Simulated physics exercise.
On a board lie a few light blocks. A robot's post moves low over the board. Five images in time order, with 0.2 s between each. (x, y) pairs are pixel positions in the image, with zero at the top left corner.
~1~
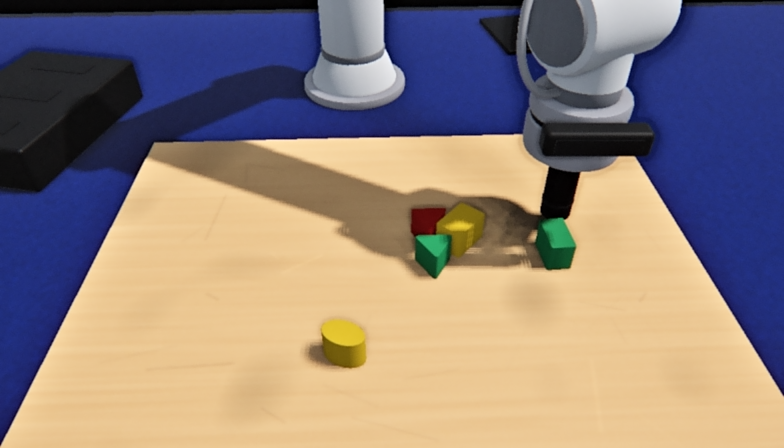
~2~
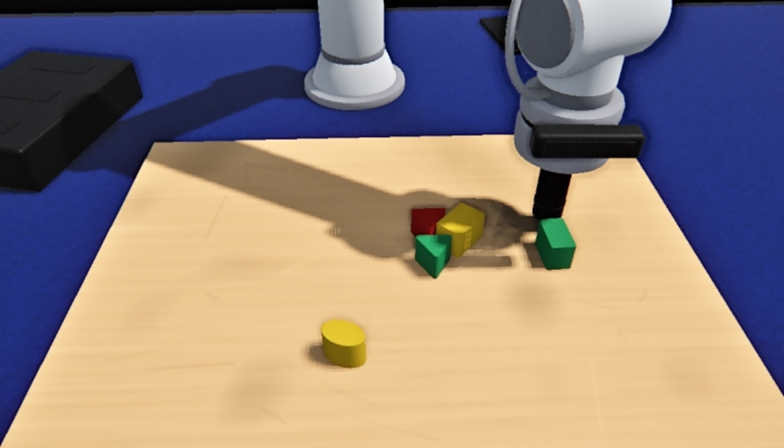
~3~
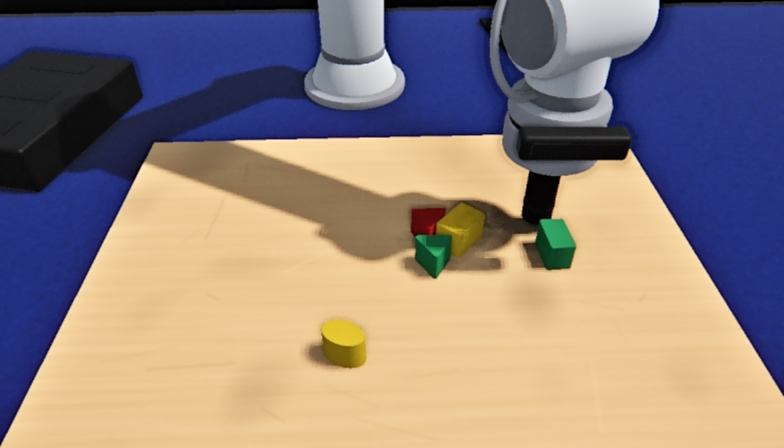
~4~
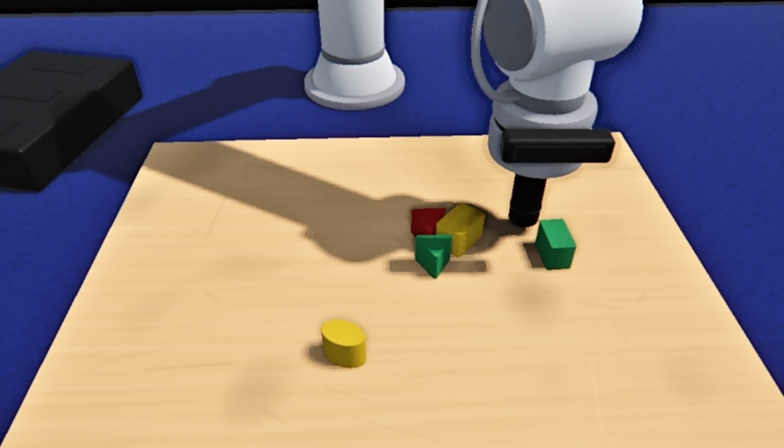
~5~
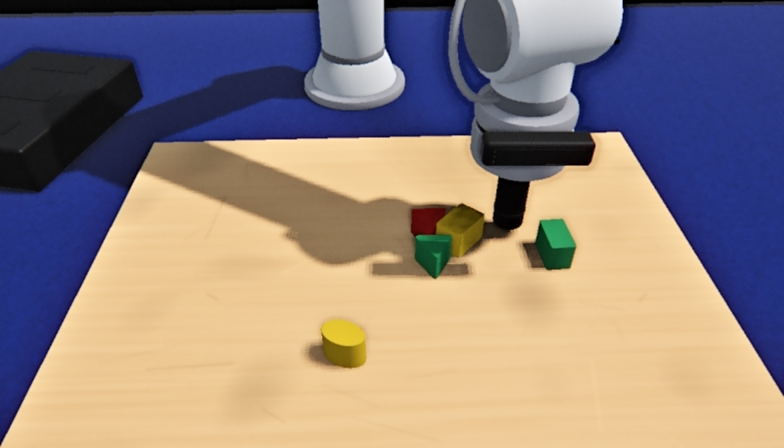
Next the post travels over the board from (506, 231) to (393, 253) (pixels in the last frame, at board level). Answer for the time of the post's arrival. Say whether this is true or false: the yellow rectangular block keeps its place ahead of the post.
Verdict: True.
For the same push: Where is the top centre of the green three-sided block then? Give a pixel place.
The centre of its top will be at (402, 267).
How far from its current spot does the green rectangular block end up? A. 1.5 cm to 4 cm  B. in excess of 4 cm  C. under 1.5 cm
Option C.
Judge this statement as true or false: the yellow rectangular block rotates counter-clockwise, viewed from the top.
Verdict: True.
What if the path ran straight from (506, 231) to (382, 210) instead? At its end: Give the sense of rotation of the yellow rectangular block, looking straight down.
Turns anticlockwise.
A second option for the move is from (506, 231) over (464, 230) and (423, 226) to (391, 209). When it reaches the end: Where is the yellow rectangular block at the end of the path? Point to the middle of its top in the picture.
The answer is (413, 228).
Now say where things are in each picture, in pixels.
Post's lower end at (555, 213); red three-sided block at (429, 215); green three-sided block at (435, 242); yellow rectangular block at (461, 218); green rectangular block at (558, 232), in the first picture.
Post at (547, 215); blocks still, in the second picture.
Post at (536, 217); blocks still, in the third picture.
Post at (523, 219); blocks still, in the fourth picture.
Post at (507, 221); red three-sided block at (429, 215); green three-sided block at (435, 242); yellow rectangular block at (461, 218); green rectangular block at (558, 232), in the fifth picture.
The first path, step by step. One third of the way, post at (470, 229); red three-sided block at (415, 215); green three-sided block at (417, 251); yellow rectangular block at (435, 227), turned 10° anticlockwise.
Two thirds of the way, post at (432, 237); red three-sided block at (389, 216), turned 30° clockwise; green three-sided block at (403, 264); yellow rectangular block at (402, 239), turned 40° anticlockwise.
At the end, post at (393, 244); red three-sided block at (384, 214), turned 35° clockwise; green three-sided block at (402, 267), turned 30° anticlockwise; yellow rectangular block at (373, 248), turned 90° anticlockwise; green rectangular block still.
